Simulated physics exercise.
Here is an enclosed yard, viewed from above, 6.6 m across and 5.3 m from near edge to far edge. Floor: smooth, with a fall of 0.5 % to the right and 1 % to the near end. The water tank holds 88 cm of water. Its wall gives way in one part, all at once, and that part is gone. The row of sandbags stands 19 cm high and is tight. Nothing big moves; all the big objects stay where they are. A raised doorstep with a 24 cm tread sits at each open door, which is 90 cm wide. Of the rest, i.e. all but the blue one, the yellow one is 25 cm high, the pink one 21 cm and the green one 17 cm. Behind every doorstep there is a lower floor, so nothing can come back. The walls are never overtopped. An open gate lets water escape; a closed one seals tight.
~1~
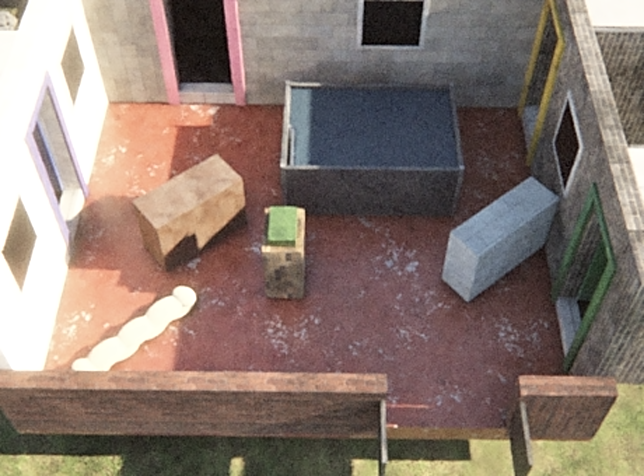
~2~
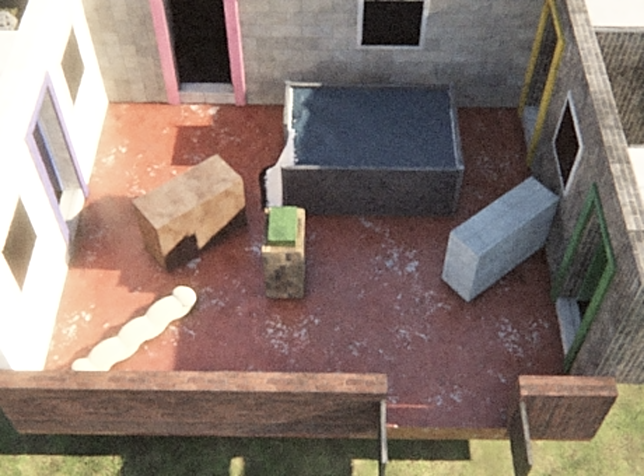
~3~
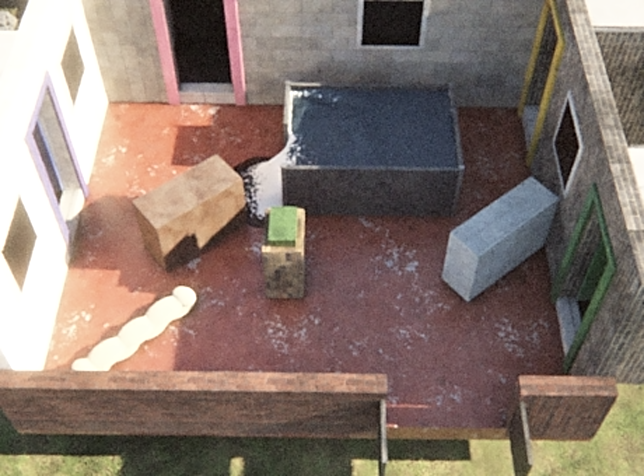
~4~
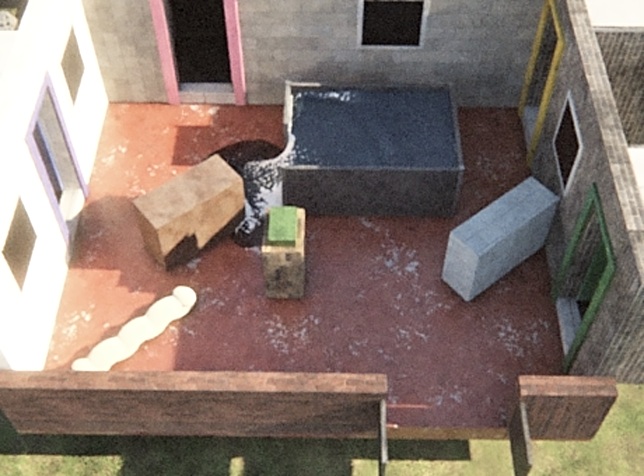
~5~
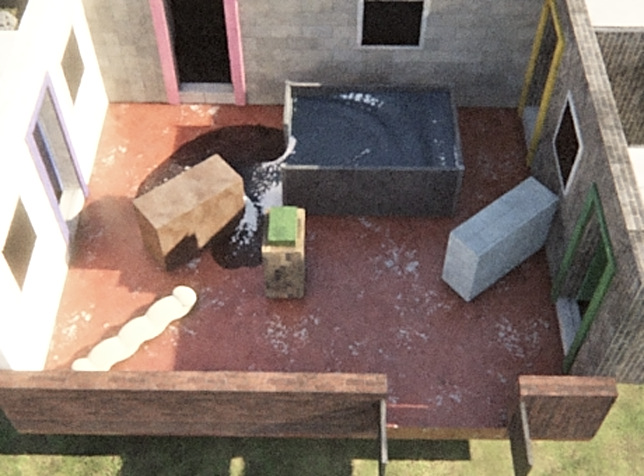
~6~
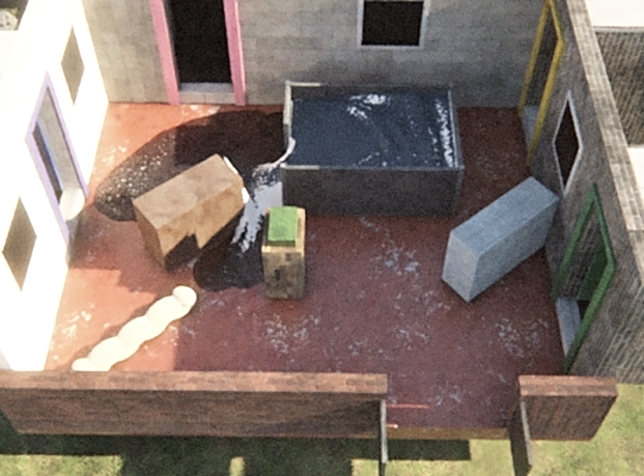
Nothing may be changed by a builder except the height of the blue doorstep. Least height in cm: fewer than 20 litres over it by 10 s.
Approx. 16 cm.
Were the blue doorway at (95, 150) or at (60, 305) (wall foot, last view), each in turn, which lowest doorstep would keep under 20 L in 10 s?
Roughly 30 cm, then roughly 18 cm.
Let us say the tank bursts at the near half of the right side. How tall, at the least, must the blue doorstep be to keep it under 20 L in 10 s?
Close to 6.5 cm at the least.
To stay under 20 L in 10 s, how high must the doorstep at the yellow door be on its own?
For yellow, a step near 10.5 cm.
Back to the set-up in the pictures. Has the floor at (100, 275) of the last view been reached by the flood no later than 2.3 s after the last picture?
At that moment it's submerged.
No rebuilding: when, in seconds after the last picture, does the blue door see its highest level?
The level tops out around 1.0 s.
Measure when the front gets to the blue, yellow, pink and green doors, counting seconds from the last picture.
Times: Blue 0.1 s, yellow 4.0 s, pink 0.1 s, green 4.5 s.
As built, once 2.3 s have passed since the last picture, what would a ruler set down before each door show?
In cm: Blue 18, yellow 0, pink 22, green 0.
Then, 0.7 s after the last picture water covers 35 % of the floor, deepest (61 cm) near (245, 211); 14 cm at the blue door, 0 litres in over its 22 cm doorstep.
Then, 2.3 s after the last picture water covers 55 % of the floor, deepest (38 cm) near (245, 211); 18 cm at the blue door, 1 litre in over its 22 cm doorstep.
Then, 9.3 s after the last picture water covers 95 % of the floor, deepest (18 cm) near (36, 402); 12 cm at the blue door, 1 litre in over its 22 cm doorstep.
At the blue door as built, the water peaked near 19 cm, 1.1 s after the last picture.
With a doorstep of 13.5 cm, 49 litres would have come in within the 10 s; with 18.5 cm, 9 litres. So under 20 litres takes about 16 cm.
